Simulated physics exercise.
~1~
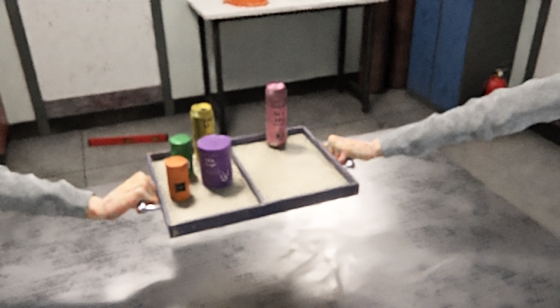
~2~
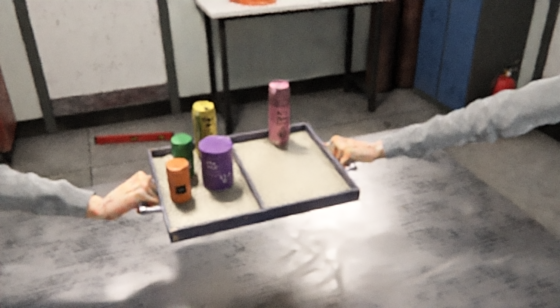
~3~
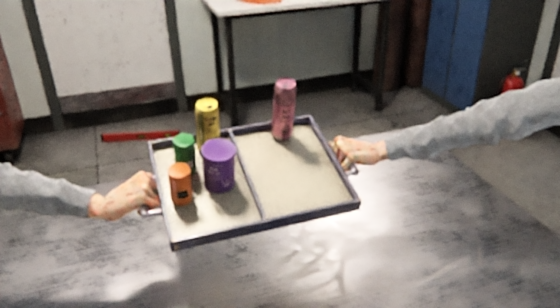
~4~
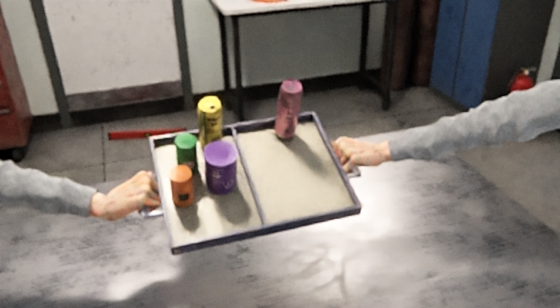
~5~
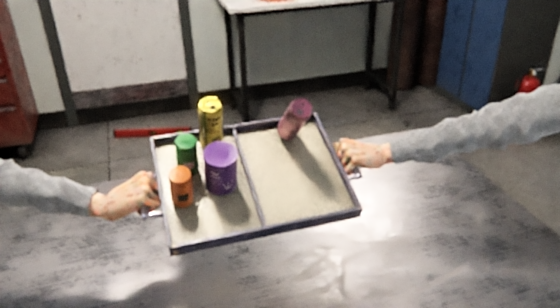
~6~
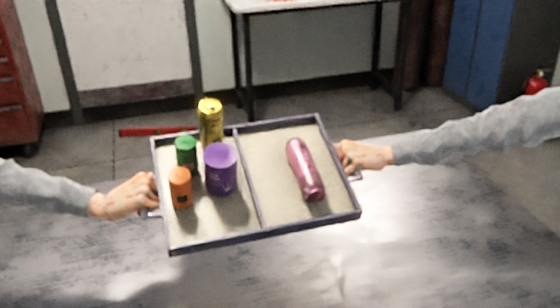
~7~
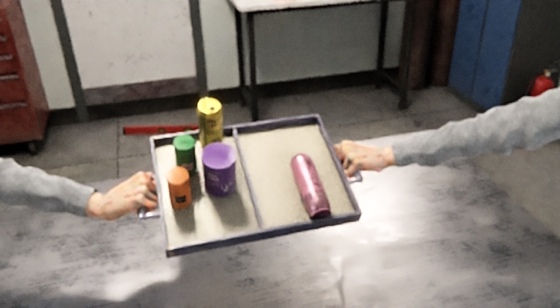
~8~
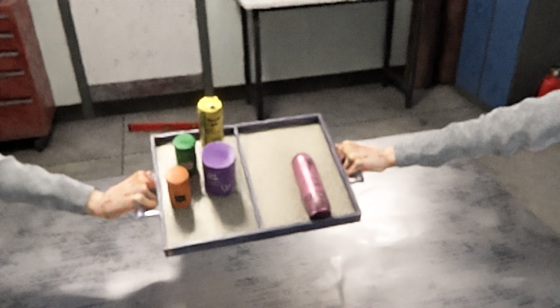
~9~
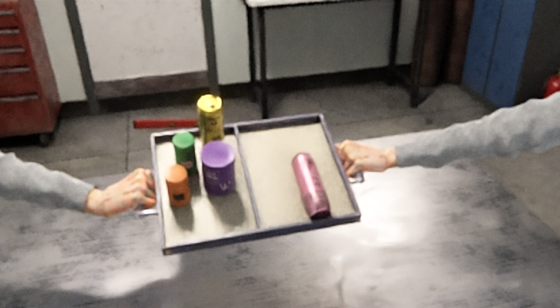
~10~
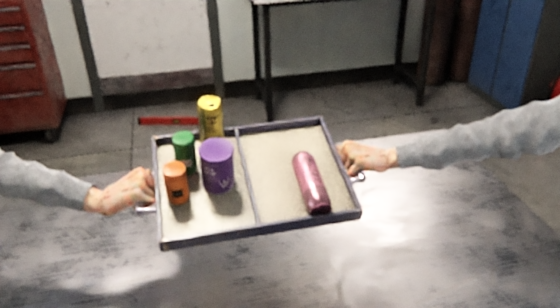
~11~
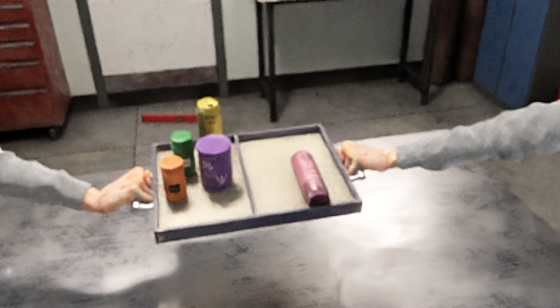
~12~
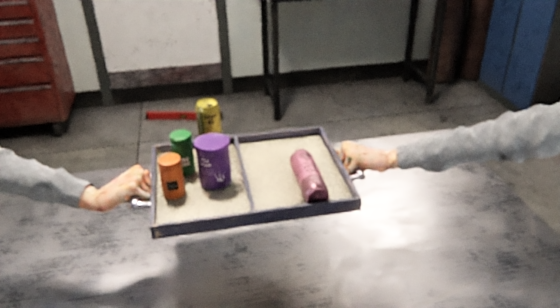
Two hands tip a tray toward the viewer, toppling the pink can, then level it.
